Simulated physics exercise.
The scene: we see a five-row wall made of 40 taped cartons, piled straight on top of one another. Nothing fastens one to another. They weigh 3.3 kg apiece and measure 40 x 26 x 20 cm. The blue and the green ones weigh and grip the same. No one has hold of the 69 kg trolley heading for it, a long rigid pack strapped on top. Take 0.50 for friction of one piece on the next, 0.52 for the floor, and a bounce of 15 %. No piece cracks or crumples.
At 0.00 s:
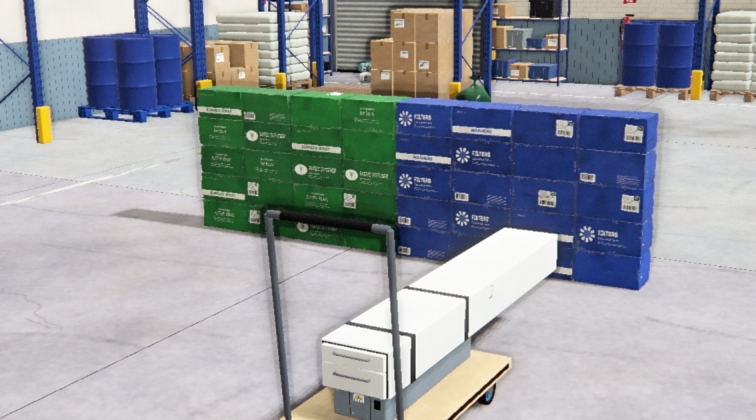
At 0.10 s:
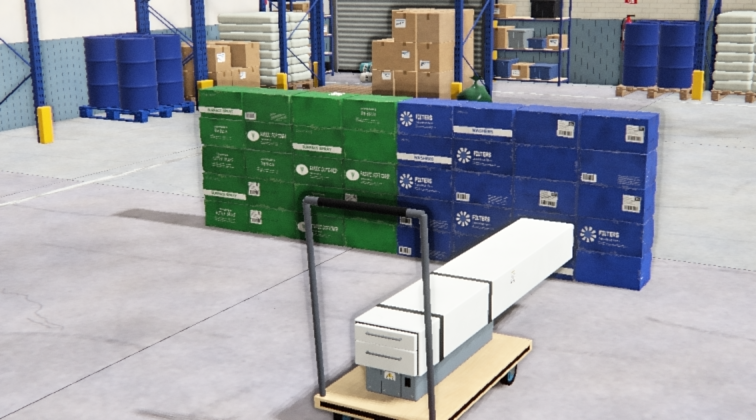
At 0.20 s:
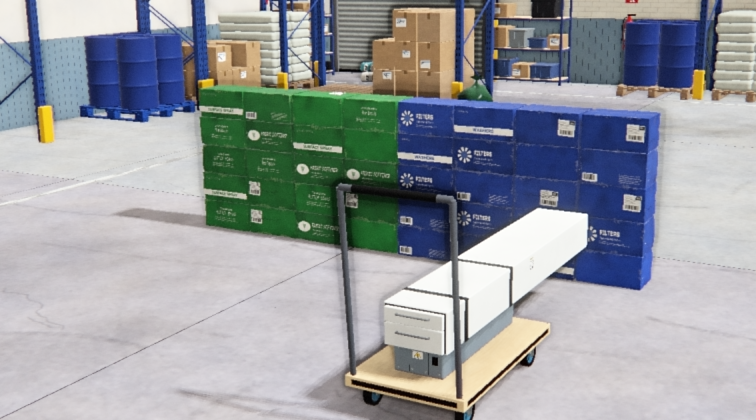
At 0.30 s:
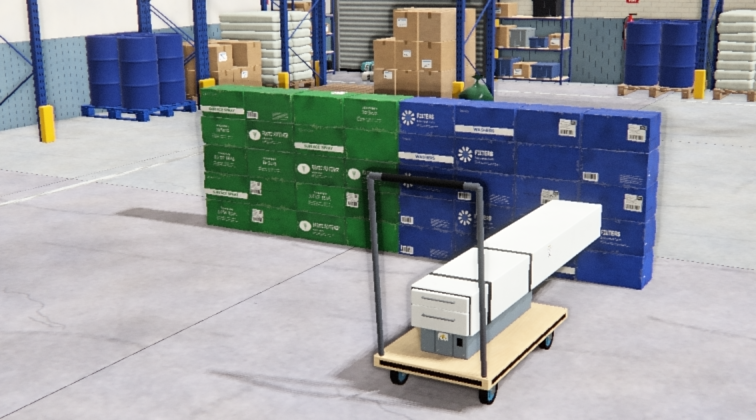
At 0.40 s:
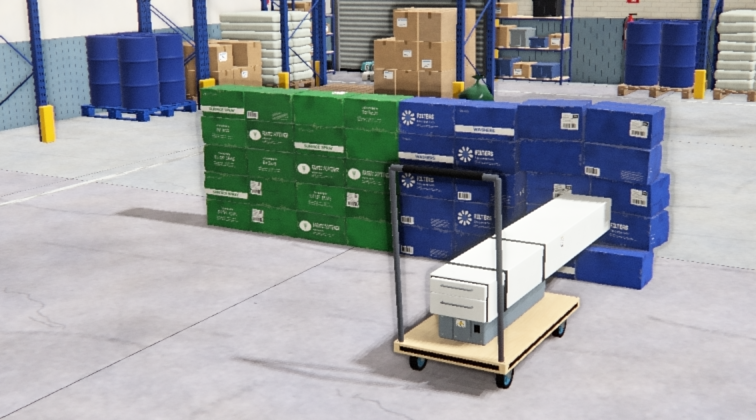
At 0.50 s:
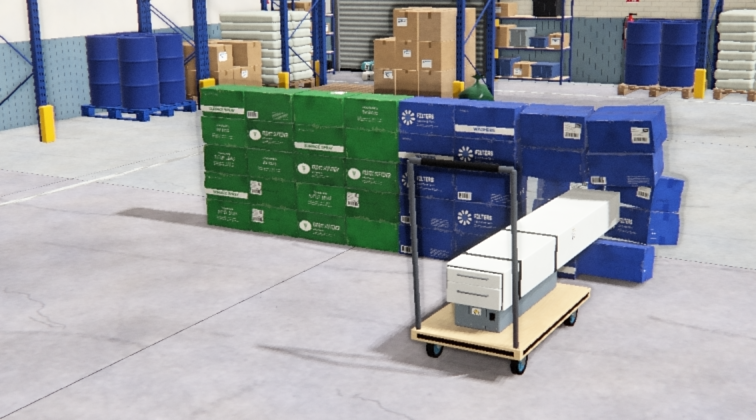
A trolley carrying a long white load rolls rightward and pushes into blue cartons, shifting several.
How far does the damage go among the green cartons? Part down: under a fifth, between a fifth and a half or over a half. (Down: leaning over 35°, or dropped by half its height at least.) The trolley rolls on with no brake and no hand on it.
The part is under a fifth.
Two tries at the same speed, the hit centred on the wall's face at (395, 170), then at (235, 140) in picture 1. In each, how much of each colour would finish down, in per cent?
Green 20 then 20, blue 20 then 0 per cent.
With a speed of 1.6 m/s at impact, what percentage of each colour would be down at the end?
In that case green 0, blue 40 per cent.
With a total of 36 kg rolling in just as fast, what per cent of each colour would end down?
In that case green 0, blue 40 per cent.
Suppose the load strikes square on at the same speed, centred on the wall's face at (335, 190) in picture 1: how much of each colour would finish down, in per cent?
In that case green 40, blue 0 per cent.
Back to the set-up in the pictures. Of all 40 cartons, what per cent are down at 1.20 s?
20 per cent by then.
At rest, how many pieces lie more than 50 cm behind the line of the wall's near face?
Roughly 8 of them.
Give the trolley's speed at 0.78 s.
About 1.5 m/s.
By 0.78 s, load 78 cm past the wall's line, still rolling; none of the 20 green cartons down (8 of 40 in all colours); top green carton unmoved; top blue carton tilted 43°, 25 cm lower.
By 1.20 s, load 1.26 m past the wall's line, still rolling; none of the 20 green cartons down (8 of 40 in all colours); top green carton unmoved; top blue carton tilted 73°, 39 cm lower.
When it is over (2.6 s), load 1.56 m past the wall's line, stopped; none of the 20 green cartons down (8 of 40 in all colours); top green carton unmoved; top blue carton on its side. That is 0 per cent. In pixels of the last frame, middles, top green carton near (380, 112), top blue carton near (574, 180).
